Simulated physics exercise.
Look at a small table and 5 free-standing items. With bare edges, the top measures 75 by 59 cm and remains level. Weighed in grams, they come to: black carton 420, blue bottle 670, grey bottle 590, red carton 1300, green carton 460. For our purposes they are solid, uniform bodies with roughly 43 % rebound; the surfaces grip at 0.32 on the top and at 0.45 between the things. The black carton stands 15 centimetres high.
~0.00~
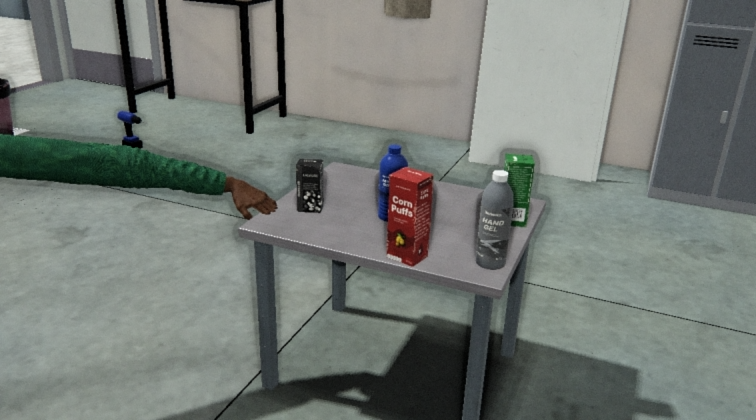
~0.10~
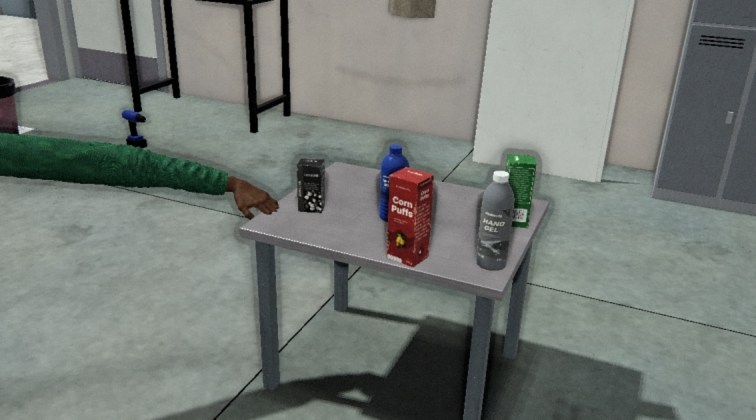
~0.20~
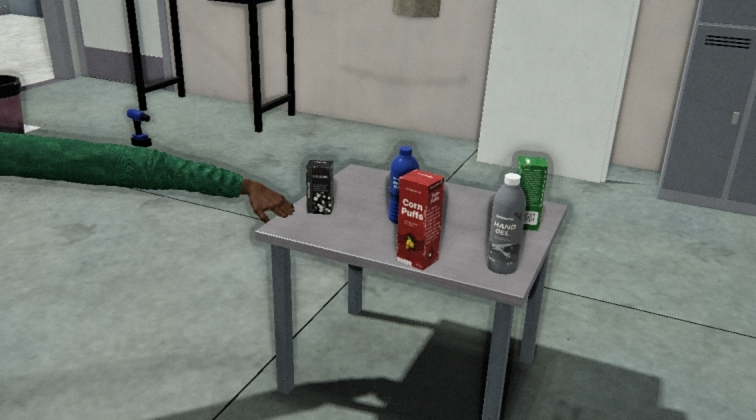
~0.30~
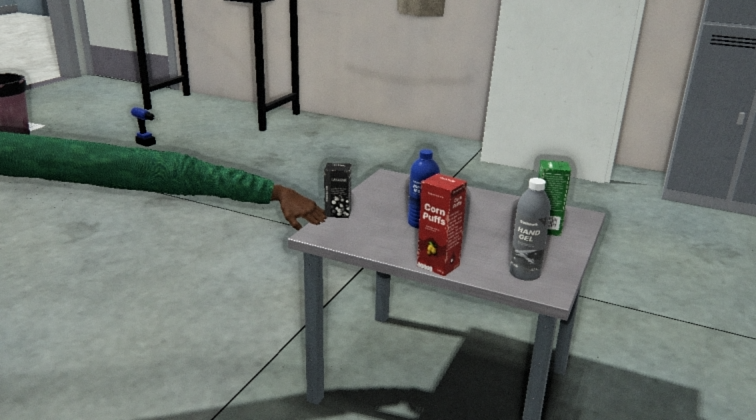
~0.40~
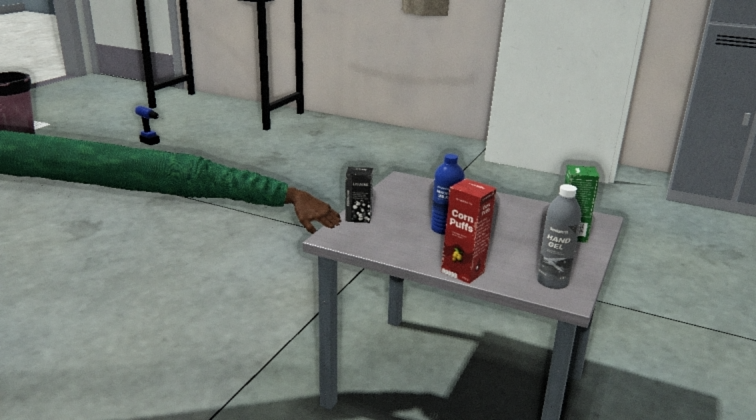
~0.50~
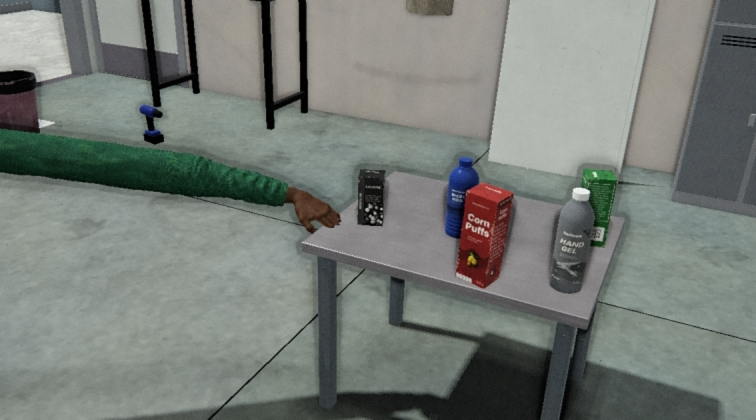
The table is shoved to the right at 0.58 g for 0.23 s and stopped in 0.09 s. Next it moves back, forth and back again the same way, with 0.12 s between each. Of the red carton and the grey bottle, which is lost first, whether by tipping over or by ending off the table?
The second of the two.
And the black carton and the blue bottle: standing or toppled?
In the last frame the black carton remains up and the blue bottle remains up.
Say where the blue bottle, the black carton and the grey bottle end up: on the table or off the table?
At the end the blue bottle remains on its base, the black carton remains on its base and the grey bottle leaves its base.
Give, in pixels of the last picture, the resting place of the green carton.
It ends up near (566, 405).
Around 0.80 s, grey bottle and green carton now off the table; red carton at 26° to upright near (460, 230); blue bottle shifted 14 cm.
Around 1.10 s, table along by 7 cm; red carton at 8° to upright near (449, 228); blue bottle shifted 5 cm; black carton shifted 3 cm.
Around 1.30 s, table along by 21 cm; red carton on its side near (465, 262); blue bottle shifted 2 cm.
Around 1.60 s, table along by 8 cm; red carton on its side near (467, 266); blue bottle shifted 16 cm; black carton shifted 12 cm.
Finally (2.4 s), off the table, grey bottle and green carton; on their side or leaning hard on the table, red carton; not toppled but over 5 cm from the start, black carton and blue bottle. Final places as that camera would see them, red carton near (430, 256). Red carton went at 1.20 s; grey bottle went at 0.70 s.
